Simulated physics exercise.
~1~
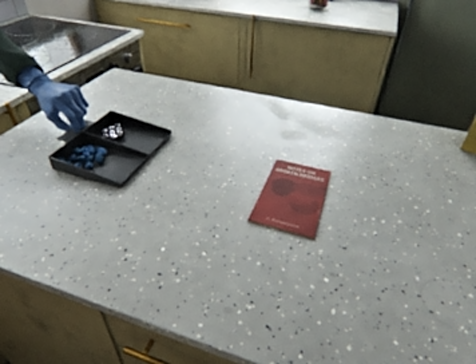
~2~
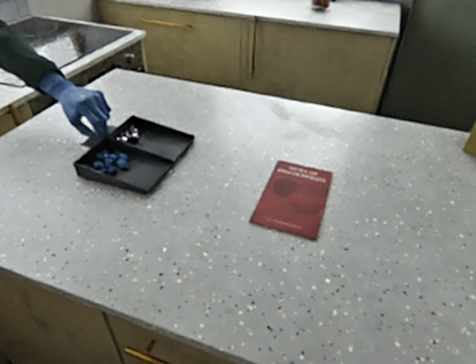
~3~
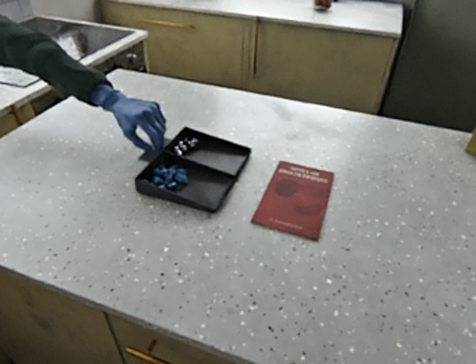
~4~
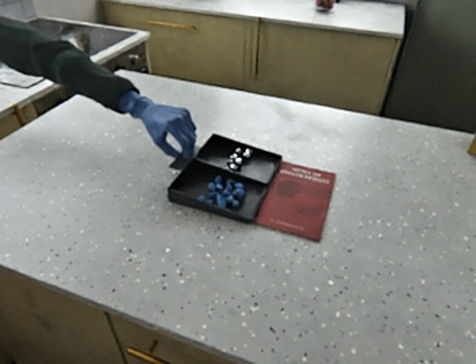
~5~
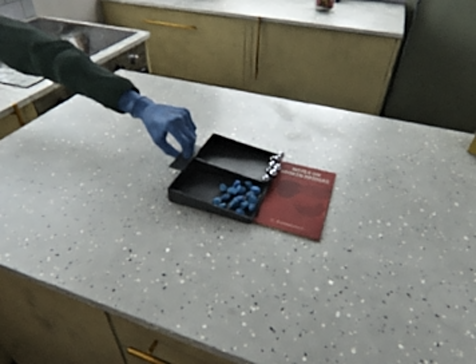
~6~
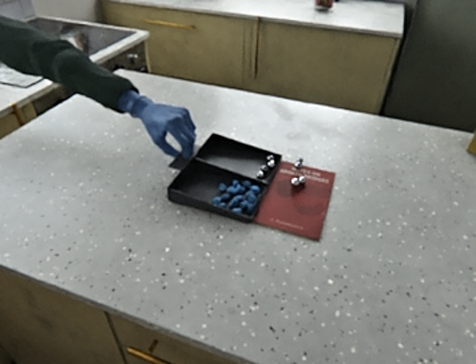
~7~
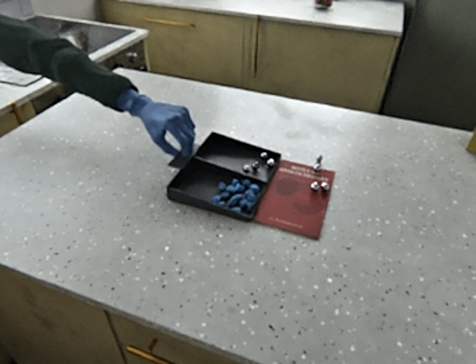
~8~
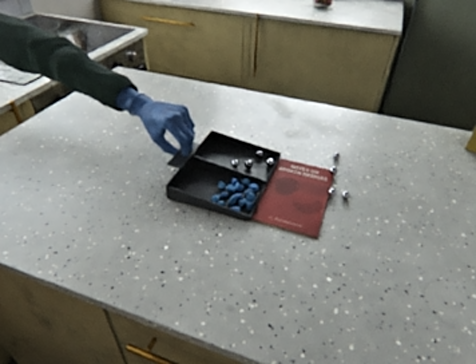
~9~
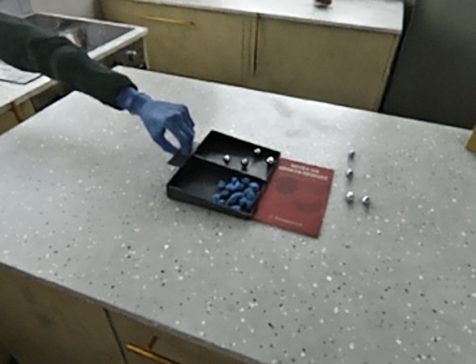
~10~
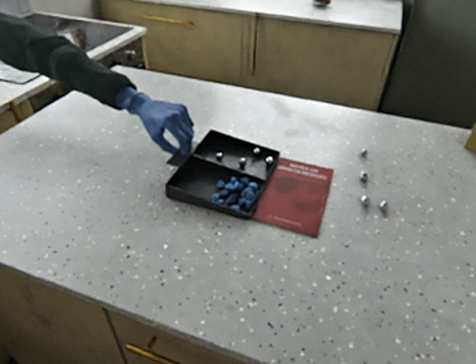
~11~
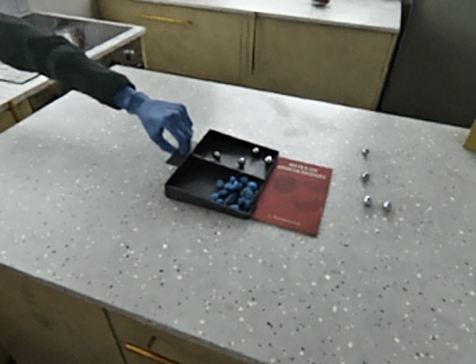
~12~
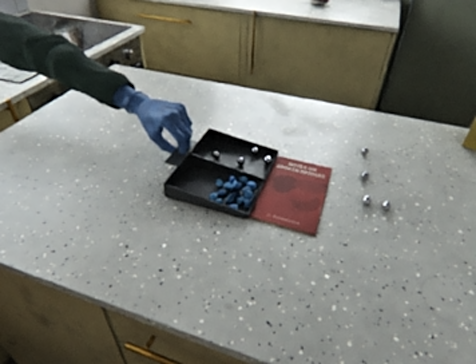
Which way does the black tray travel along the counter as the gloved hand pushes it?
The black tray travels to the right, towards the red book.
